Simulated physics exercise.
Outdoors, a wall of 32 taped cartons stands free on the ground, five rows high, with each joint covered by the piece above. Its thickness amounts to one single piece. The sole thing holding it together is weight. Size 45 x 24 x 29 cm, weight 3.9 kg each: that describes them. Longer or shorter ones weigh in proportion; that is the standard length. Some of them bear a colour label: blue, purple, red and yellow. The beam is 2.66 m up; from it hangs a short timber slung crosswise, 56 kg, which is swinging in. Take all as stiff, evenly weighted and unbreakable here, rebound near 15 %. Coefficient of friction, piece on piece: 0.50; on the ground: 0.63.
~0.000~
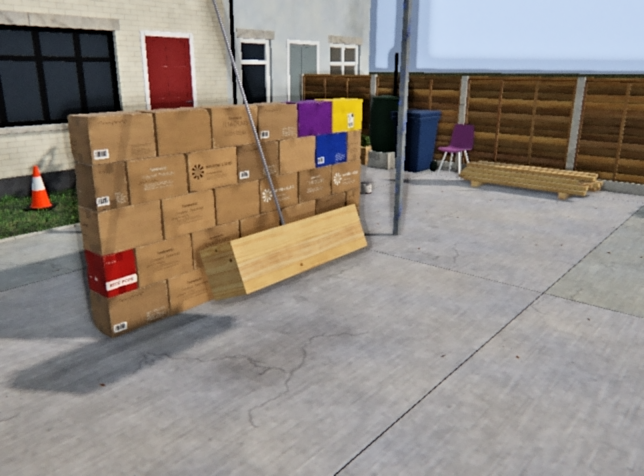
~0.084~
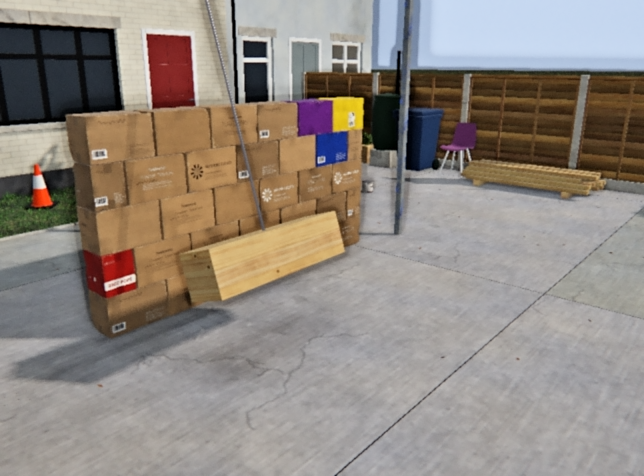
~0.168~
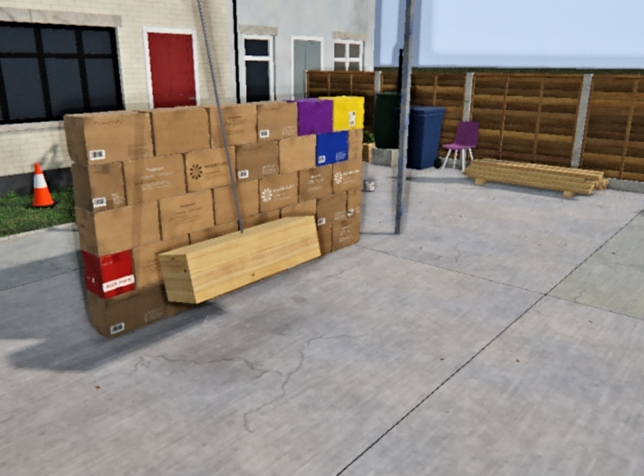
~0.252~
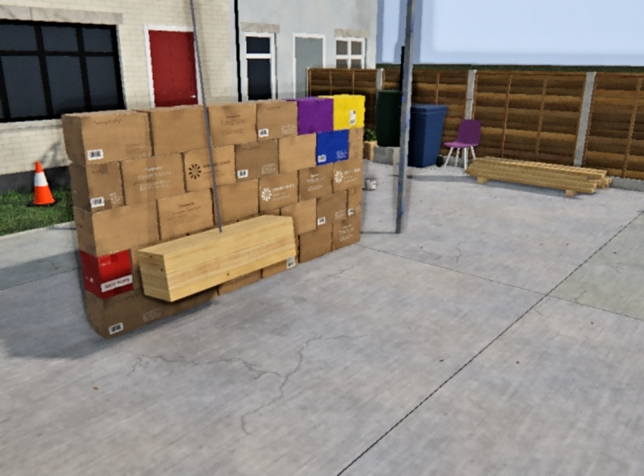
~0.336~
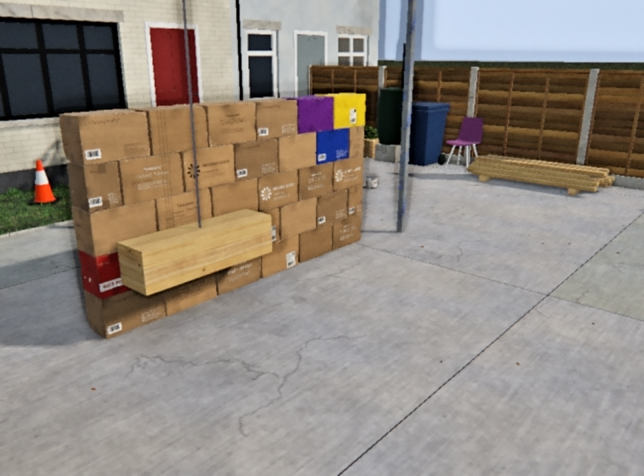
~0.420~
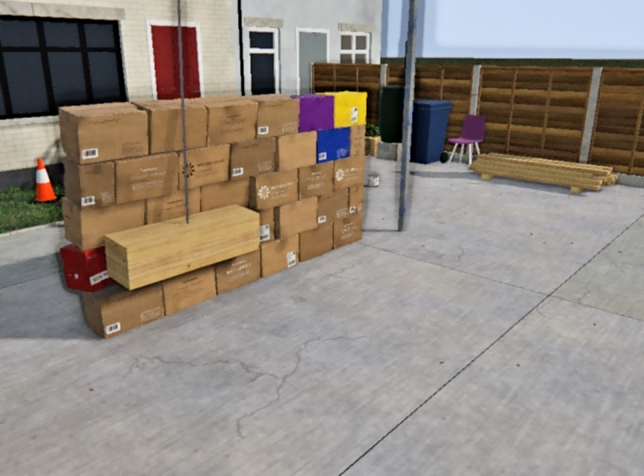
Wall of stacked cardboard cartons standing in a paved yard as a hanging timber beam swings left into it, shifting several cartons.
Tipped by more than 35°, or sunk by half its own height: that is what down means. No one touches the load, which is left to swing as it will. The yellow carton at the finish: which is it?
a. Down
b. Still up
Still up (b).
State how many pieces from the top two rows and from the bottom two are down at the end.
Top 10, bottom 4.
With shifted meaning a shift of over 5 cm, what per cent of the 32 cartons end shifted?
60 % shifted.
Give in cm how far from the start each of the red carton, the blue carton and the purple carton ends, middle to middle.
Shift in cm - red: 80; blue: 0; purple: 170.
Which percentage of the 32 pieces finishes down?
Something near 55 percent.
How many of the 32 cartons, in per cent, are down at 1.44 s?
55 %.
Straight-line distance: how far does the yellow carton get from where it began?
It ends around 0 cm from its start.
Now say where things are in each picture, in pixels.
In the first frame (pixels give the middle of a visible side; the camera moves round a little), beam (294, 248) line 23° before plumb; yellow carton (348, 116); red carton (121, 273); blue carton (332, 149); none has stirred.
In the second frame, beam (271, 256) line 18° before plumb; yellow carton (349, 115).
In the third frame, beam (247, 260) line 12° before plumb; yellow carton (349, 114).
In the fourth frame, beam (223, 260) line 6° before plumb; yellow carton (350, 113).
In the fifth frame, beam (200, 256) line plumb; yellow carton (350, 111).
In the sixth frame, beam (186, 253) line 3° past plumb; yellow carton (351, 110); red carton (102, 267) 4° from how it stood; purple carton (317, 114); steepest lean 13°, the carton at (149, 179); movement in 15 of them.
After 0.58 s, line 9° past plumb; 1 of the 32 cartons down; yellow carton unmoved; red carton 31° from how it stood, 9 cm lower.
After 0.94 s, line 16° past plumb; 11 of the 32 cartons down; yellow carton unmoved; red carton on its side.
After 1.44 s, line 10° past plumb; 18 of the 32 cartons down; yellow carton unmoved; red carton on its side.
After 2.20 s, line 11° before plumb; 18 of the 32 cartons down; yellow carton unmoved; red carton on its side.
In the end (4.0 s), line 8° past plumb; 18 of the 32 cartons down; yellow carton unmoved; red carton on its side; purple carton on its side. From the last view, middles, yellow carton near (341, 109), red carton near (32, 294).
